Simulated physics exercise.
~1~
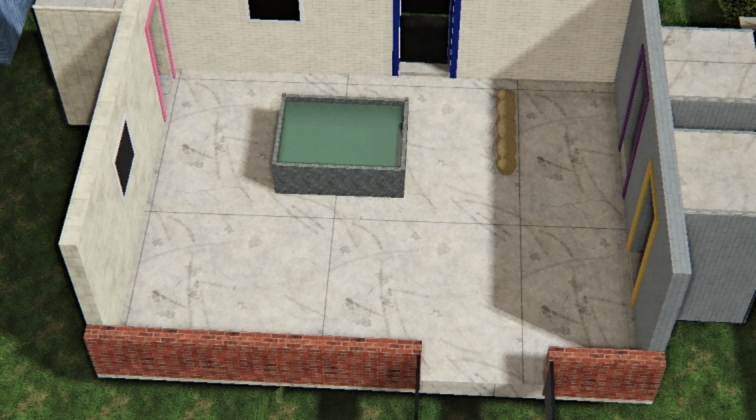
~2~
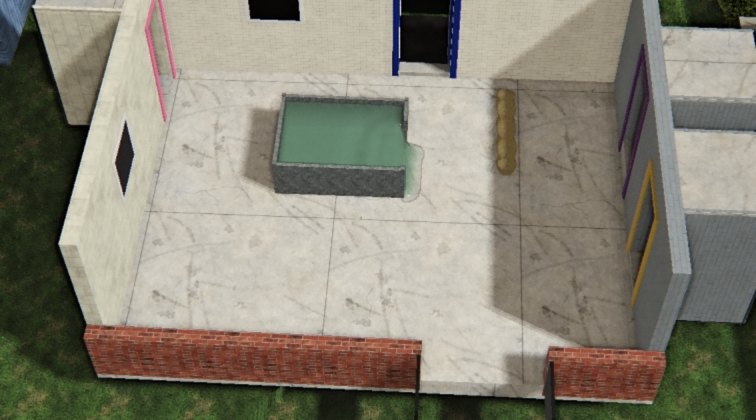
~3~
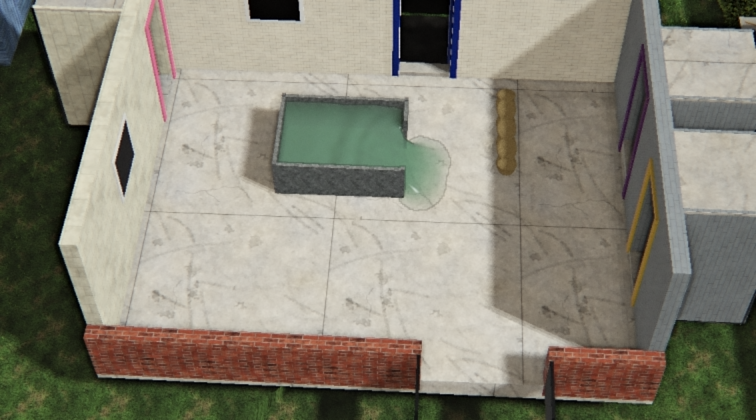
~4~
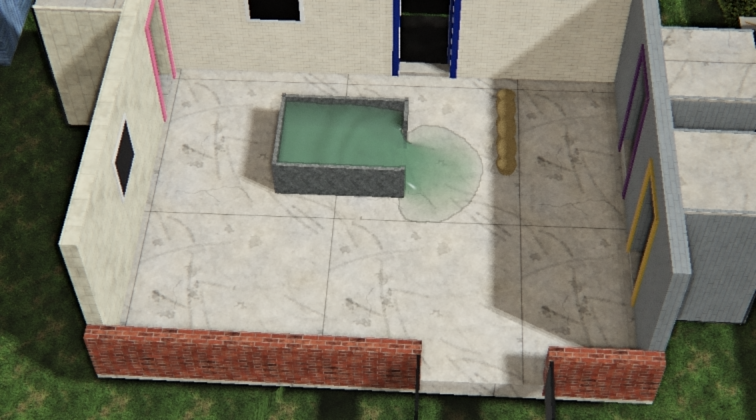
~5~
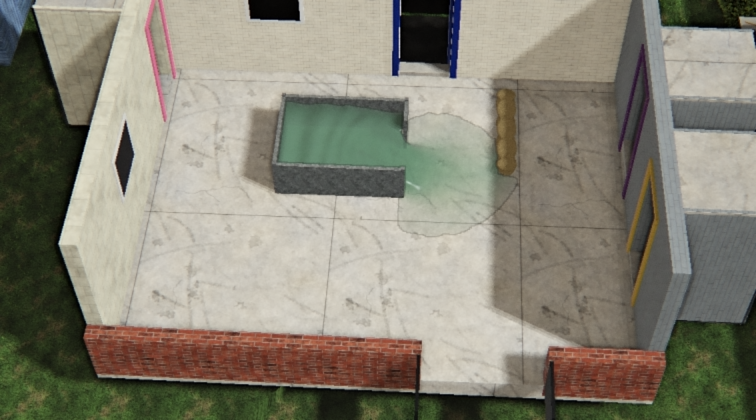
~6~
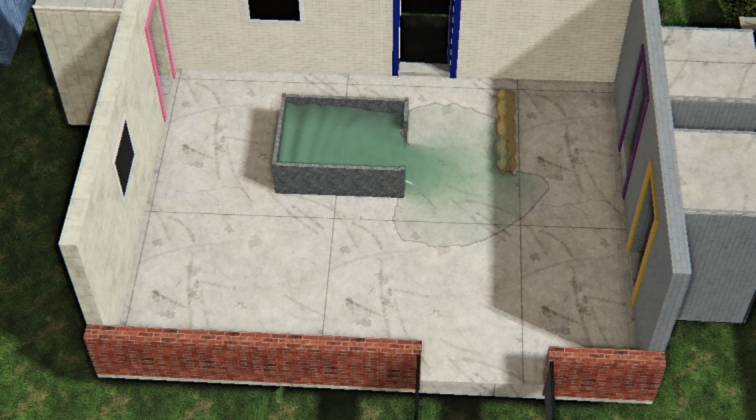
Greenish water poured out through the torn right side of a gray tank in a walled yard, spreading over the pale floor in a widening puddle that reached the low tan barrier and crept past its near end.
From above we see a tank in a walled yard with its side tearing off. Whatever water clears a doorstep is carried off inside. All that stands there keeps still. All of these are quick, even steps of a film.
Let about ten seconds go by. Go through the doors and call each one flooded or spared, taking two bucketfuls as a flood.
Pink door: Spared, purple door: Spared, blue door: Spared, yellow door: Flooded.
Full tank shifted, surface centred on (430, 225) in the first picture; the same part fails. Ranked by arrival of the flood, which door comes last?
Final one: The pink one.
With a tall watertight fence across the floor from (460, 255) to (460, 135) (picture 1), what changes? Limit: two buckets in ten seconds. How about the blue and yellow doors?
Taking them one at a time, the blue door overshoots the limit and the yellow door falls short of the limit.
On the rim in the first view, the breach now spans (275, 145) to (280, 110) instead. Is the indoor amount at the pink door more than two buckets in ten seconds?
Pink: Above the limit.
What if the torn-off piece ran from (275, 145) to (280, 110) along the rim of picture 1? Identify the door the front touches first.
Answer: The pink one.
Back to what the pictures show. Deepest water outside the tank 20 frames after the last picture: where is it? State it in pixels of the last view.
Around (636, 364).
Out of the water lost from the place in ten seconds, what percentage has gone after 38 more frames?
Log: Around 55 %, estimated.
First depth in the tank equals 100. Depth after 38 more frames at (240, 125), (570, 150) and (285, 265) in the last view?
Around 2, 8 and 0 percent, in that order.
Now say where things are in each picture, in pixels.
The first frame shows the water tank at (342, 134) is whole and still.
In the second frame, water pours out at (402, 164) and has run to (414, 147).
In the third frame, water pours out at (402, 165) and has run to (439, 148).
In the fourth frame, the front is at (478, 168), out from the gap at (402, 166).
In the fifth frame, the front is at (511, 183), out from the gap at (402, 166).
In the sixth frame, the front is at (540, 190), out from the gap at (402, 165).
A moment on, water covers 20 % of the floor; the pink door not reached, the purple door wet at the sill, nothing in, the blue door not reached, the yellow door not reached.
Next, water covers 35 % of the floor; the pink door not reached, the purple door wet at the sill, nothing in, the blue door wet at the sill, nothing in, the yellow door under two buckets in.
Then, water covers 40 % of the floor; the pink door not reached, the purple door wet at the sill, nothing in, the blue door wet at the sill, nothing in, the yellow door over two buckets in.
Later, water covers 65 % of the floor; the pink door wet at the sill, nothing in, the purple door wet at the sill, nothing in, the blue door under two buckets in, the yellow door over two buckets in.
In the end, water covers 85 % of the floor; the pink door wet at the sill, nothing in, the purple door wet at the sill, nothing in, the blue door under two buckets in, the yellow door over two buckets in.
